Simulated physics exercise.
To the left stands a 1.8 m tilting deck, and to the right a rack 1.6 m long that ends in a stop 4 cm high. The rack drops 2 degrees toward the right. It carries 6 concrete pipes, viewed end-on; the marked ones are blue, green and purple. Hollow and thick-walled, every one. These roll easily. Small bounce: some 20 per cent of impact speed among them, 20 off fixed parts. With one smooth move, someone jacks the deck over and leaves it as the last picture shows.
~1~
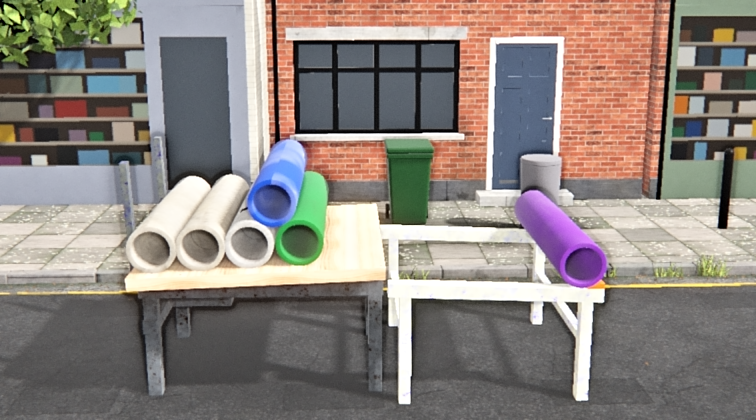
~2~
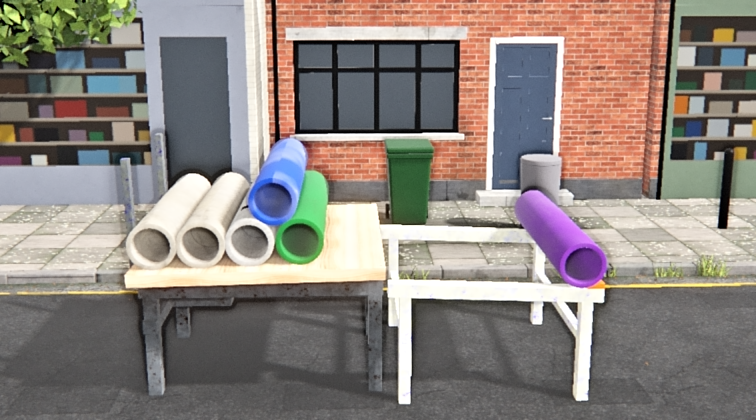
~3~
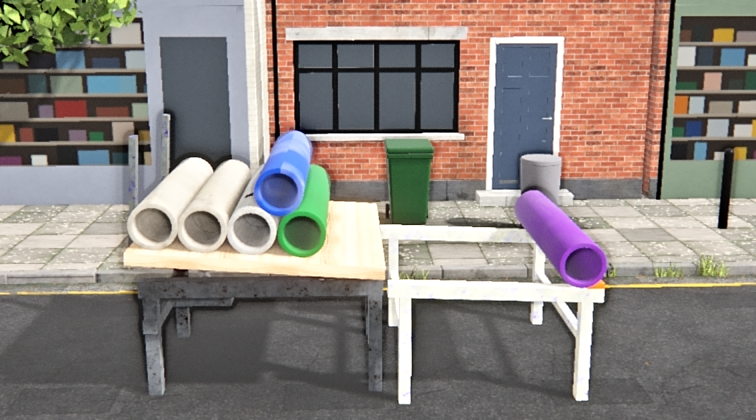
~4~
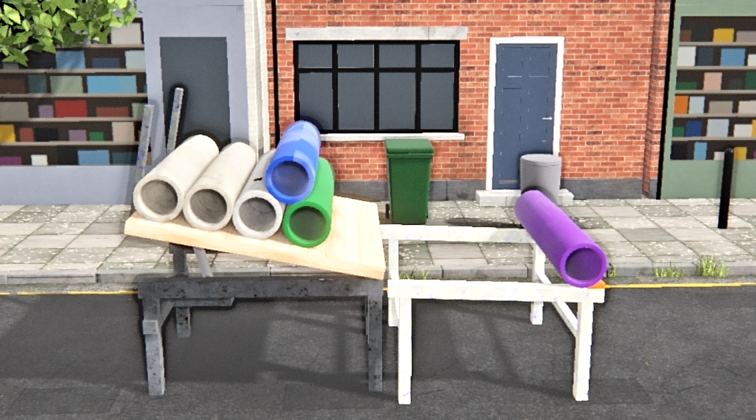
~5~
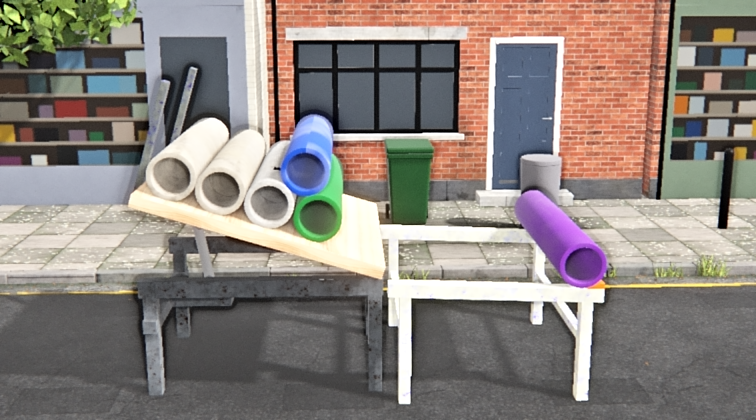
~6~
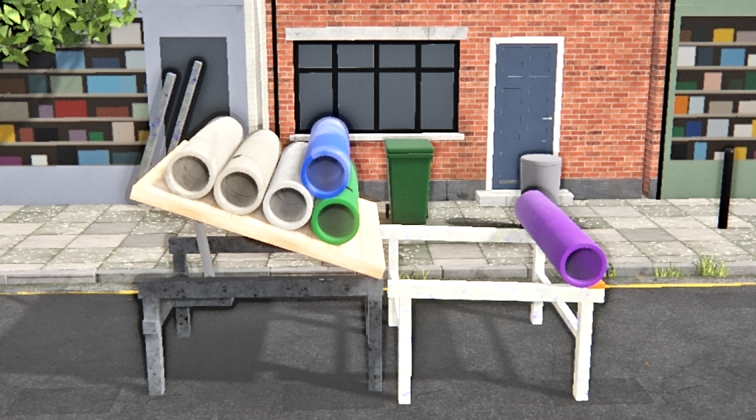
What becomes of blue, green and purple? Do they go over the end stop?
Result: Blue pipe tops the stop; green tops the stop; purple tops the stop.
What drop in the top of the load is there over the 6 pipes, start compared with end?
The top drops by around 45 cm.
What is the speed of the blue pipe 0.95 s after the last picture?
Close to 2.5 m/s then.
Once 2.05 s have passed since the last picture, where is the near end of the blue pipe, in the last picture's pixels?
(738, 372), roughly.
Another 1.0 s on from the last picture, blue is up on others, 50 cm from the rack's far end, rolling right; green is on the rack, 70 cm from the rack's far end, rolling right; purple is on the rack, 15 cm from the rack's far end; 0 past the stop so far.
Another 2.0 s on from the last picture, blue is over the stop, on the ground; green is beyond the stop and falling; purple is beyond the stop, on the ground; 3 past the stop so far.
In the end (7.3 s after the last picture), blue is beyond the stop, on the ground; green is beyond the stop, on the ground; purple is beyond the stop, on the ground; 4 past the stop so far.
